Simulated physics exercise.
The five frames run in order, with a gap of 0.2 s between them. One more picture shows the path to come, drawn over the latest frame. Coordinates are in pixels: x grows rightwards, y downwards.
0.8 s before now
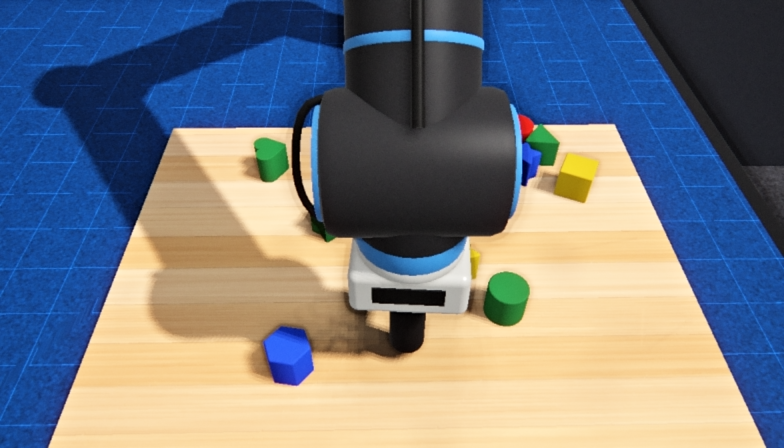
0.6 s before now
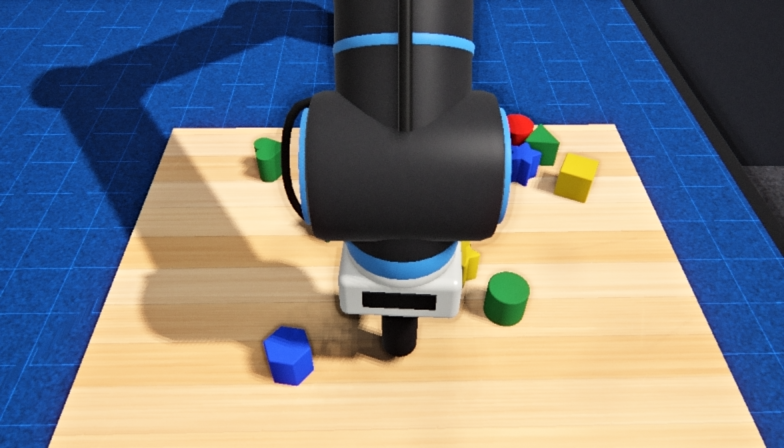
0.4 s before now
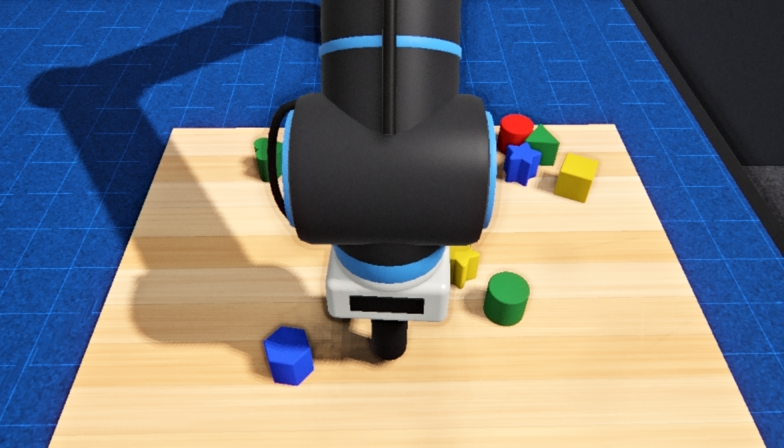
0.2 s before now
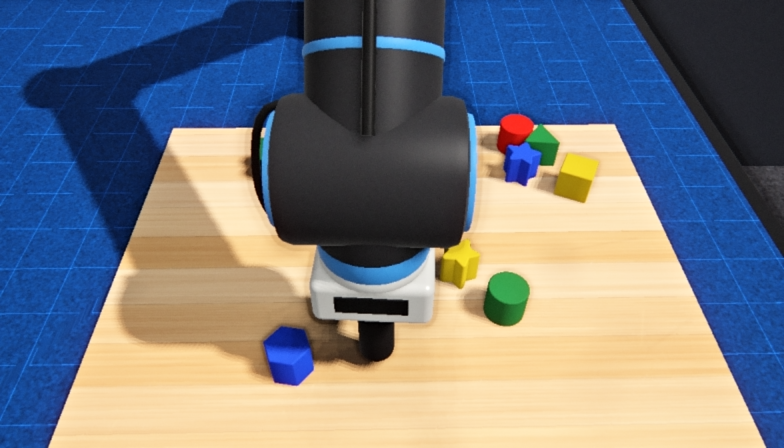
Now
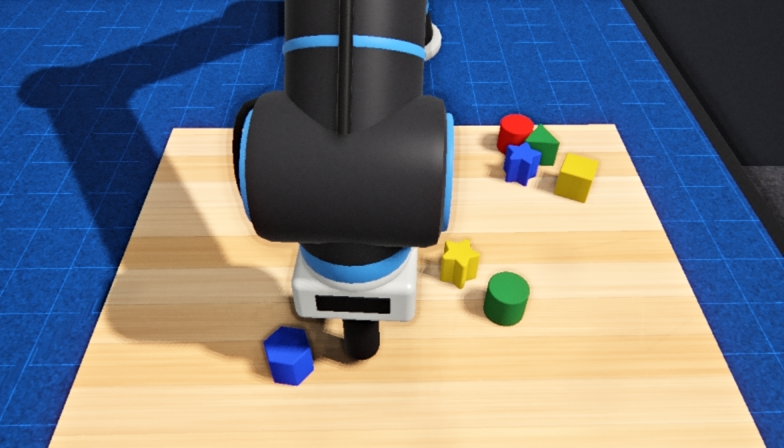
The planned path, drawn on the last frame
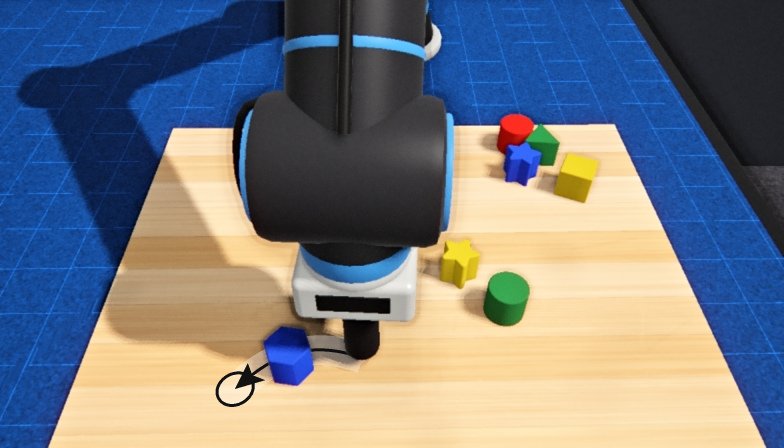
A black robot arm with light blue rings reaches over a pale wooden board on a blue gridded floor, seen from above and in front. A blue hexagonal block sits at lower left, a yellow star and green cylinder right of centre, and red, green, blue and yellow blocks at upper right. The arm slides steadily left, its dark rod nearing the still blue block, while the view stays fixed.
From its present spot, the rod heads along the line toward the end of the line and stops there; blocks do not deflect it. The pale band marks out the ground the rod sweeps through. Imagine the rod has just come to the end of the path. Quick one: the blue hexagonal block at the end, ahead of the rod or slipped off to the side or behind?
The block sits ahead of the rod.
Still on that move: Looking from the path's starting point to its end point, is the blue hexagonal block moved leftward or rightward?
My answer: Left.
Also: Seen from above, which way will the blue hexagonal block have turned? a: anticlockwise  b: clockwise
That would be a.
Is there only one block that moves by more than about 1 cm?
Final answer: Yes.
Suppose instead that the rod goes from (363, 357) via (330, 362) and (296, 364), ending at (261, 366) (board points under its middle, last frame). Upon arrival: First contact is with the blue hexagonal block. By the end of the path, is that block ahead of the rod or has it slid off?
I predict the rod still has it in front.
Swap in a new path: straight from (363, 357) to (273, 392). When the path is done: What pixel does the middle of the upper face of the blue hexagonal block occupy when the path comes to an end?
Roughly at (246, 343).
The drawn path runs from (363, 357) over (319, 350) and (275, 361) to (235, 389).
The first path, step by step. One third of the way, rod (316, 339); blue hexagonal block (280, 347).
Two thirds of the way, rod (270, 351); blue hexagonal block (238, 367), turned 45° anticlockwise.
At the end, rod (231, 379); blue hexagonal block (195, 399), turned 45° anticlockwise.
